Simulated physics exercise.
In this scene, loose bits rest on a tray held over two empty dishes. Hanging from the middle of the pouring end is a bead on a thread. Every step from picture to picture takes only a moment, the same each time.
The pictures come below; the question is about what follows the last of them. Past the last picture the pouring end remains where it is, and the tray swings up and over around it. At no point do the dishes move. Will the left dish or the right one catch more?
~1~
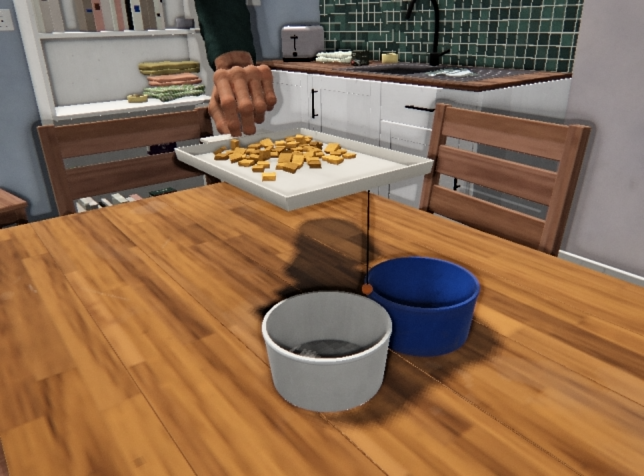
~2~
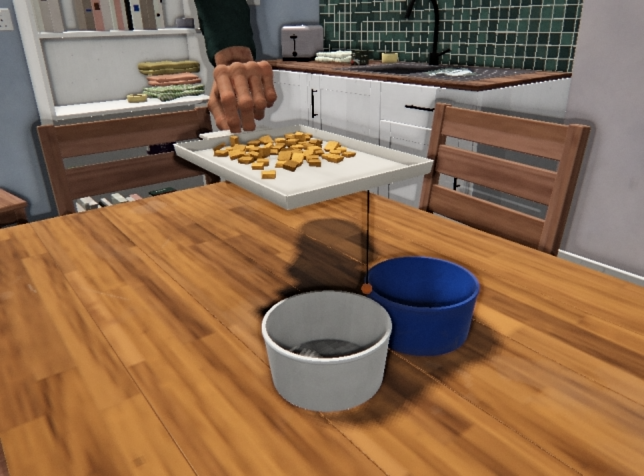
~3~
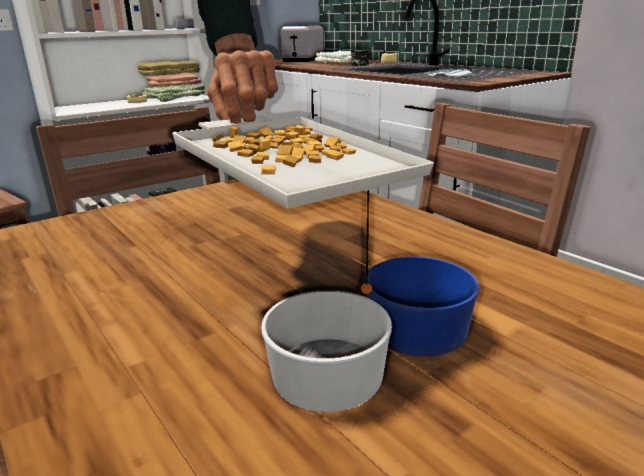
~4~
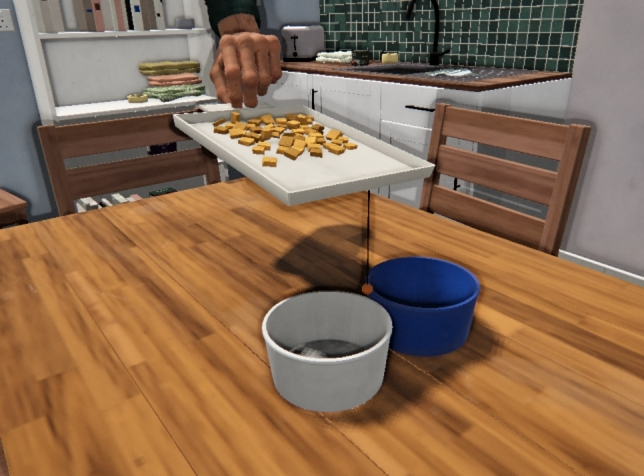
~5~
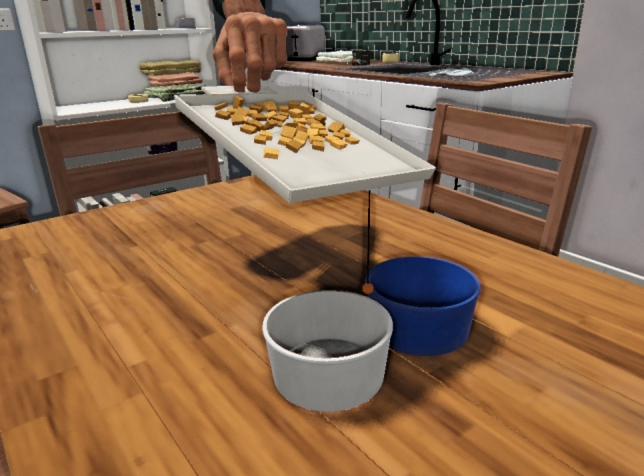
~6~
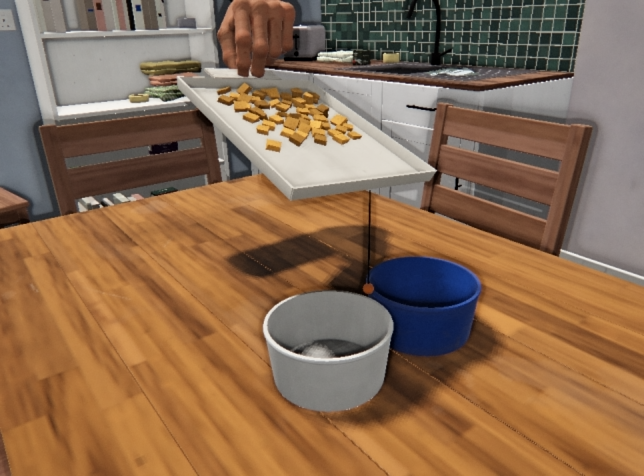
Bigger share: Right.
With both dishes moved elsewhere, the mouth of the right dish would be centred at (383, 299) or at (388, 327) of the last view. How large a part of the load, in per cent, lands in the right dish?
In the first position around 50 percent, in the second around 30 percent.
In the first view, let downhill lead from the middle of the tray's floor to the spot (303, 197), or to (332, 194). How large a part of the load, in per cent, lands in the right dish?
First case around 0 per cent, second case 0 per cent.
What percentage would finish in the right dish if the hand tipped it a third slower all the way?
It would come out near 80 per cent.
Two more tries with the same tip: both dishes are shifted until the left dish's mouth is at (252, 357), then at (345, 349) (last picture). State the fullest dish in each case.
The first time the right-side one comes out ahead, the second time the right-side one.
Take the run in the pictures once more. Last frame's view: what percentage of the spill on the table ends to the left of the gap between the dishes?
Near 0 per cent.
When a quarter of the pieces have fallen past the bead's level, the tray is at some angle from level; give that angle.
Angle: Approx. 80 degrees.
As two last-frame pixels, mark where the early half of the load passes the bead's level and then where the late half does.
Initially about (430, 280); subsequently about (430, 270).
Just after the last frame, tray tipped steeply; the larger part on the tray; about a tenth in the air.
A moment on, tray tipped past a quarter turn; about a tenth on the tray; roughly half in the right dish; about a tenth outside both; roughly a third in the air.
Further on, tray tipped past a quarter turn; just a few in the left dish; the larger part in the right dish; roughly a quarter outside both; just a few in the air.
When it is over, tray tipped past a quarter turn; just a few in the left dish; the larger part in the right dish; roughly a quarter outside both; just a few in the air.
